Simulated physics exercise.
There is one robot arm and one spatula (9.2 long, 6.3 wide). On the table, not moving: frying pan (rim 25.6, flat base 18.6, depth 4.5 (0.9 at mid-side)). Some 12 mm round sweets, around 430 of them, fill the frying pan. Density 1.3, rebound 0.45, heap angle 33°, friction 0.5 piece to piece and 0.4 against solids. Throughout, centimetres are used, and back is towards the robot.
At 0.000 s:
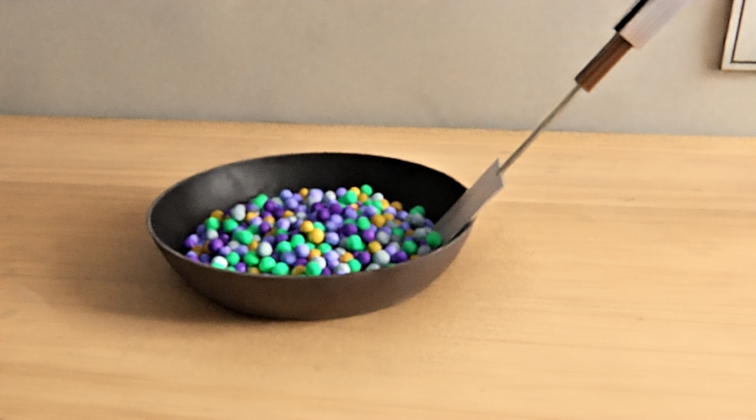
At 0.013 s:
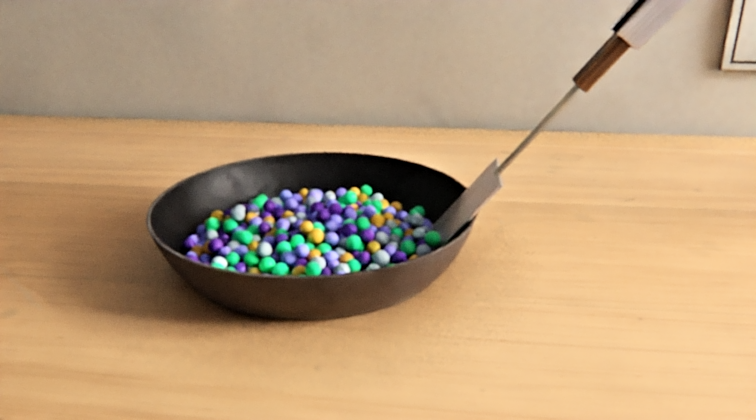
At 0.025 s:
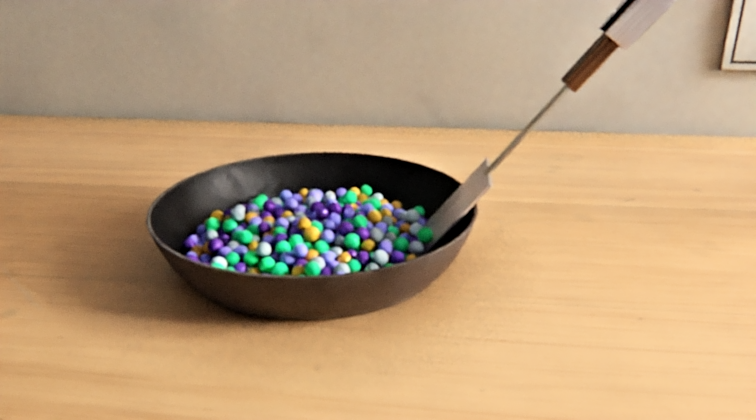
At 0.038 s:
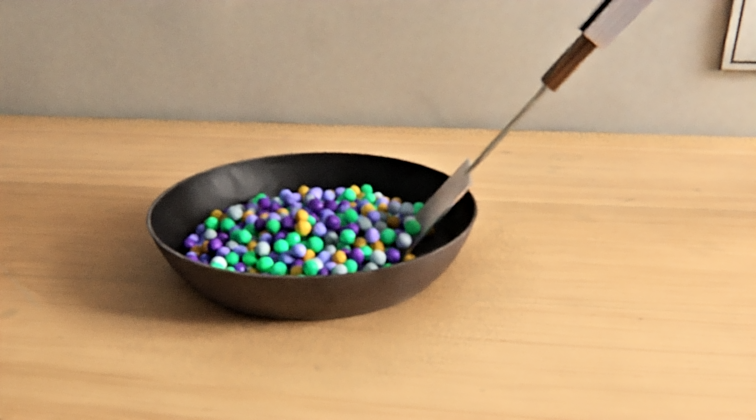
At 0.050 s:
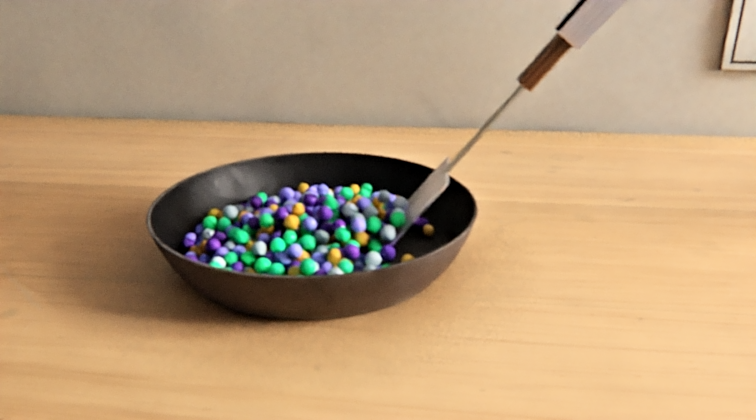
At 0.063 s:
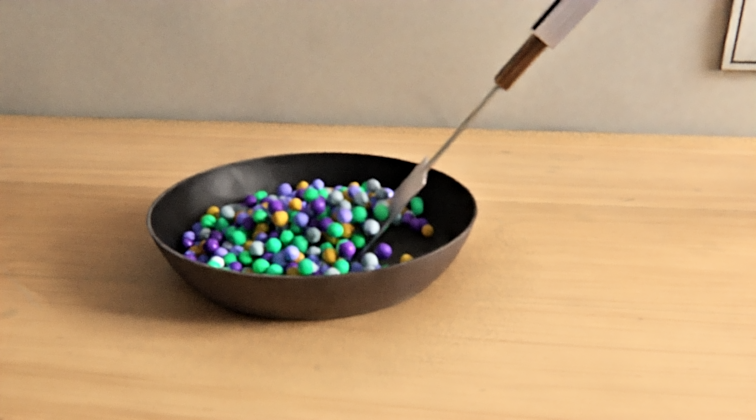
The video shows a spatula dipped into the right side of a dark frying pan of small colourful balls on a wooden table; it moves left through them, pushing the balls leftward and exposing some of the pan's base.
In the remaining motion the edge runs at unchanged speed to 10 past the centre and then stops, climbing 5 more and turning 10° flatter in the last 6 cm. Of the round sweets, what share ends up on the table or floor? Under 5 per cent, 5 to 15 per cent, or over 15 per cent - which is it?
It is over 15 per cent.
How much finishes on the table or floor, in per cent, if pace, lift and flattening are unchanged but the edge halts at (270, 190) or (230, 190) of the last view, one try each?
First try about 10 percent, second about 15 percent.
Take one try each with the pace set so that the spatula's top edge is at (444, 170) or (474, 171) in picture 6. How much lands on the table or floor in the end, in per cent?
Near 20 per cent in the first try and near 10 per cent in the second.
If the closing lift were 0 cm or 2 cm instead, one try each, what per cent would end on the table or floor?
Close to 20 and 25 percent respectively.
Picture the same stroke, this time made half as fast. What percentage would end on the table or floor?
15 per cent, roughly.
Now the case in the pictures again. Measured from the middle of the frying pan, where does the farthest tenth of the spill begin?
That's near 90 cm.
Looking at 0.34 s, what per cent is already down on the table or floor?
Some 5 per cent.
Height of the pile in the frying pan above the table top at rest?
It reaches around 4.0 cm.
After 0.09 s, sloping 52°, highest piece 8 above the table; 433 in the frying pan.
After 0.13 s, sloping 50°, highest piece 9 above the table; 433 in the frying pan.
After 0.34 s, sloping 42°, highest piece 14 above the table; 334 in the frying pan, 27 on the table or floor, 72 on the blade or in flight.
After 1.39 s, sloping 42°, highest piece 4 above the table; 334 in the frying pan, 99 on the table or floor.
At rest, 334 in the frying pan, 99 on the table or floor. That is 23 % on the table or floor.
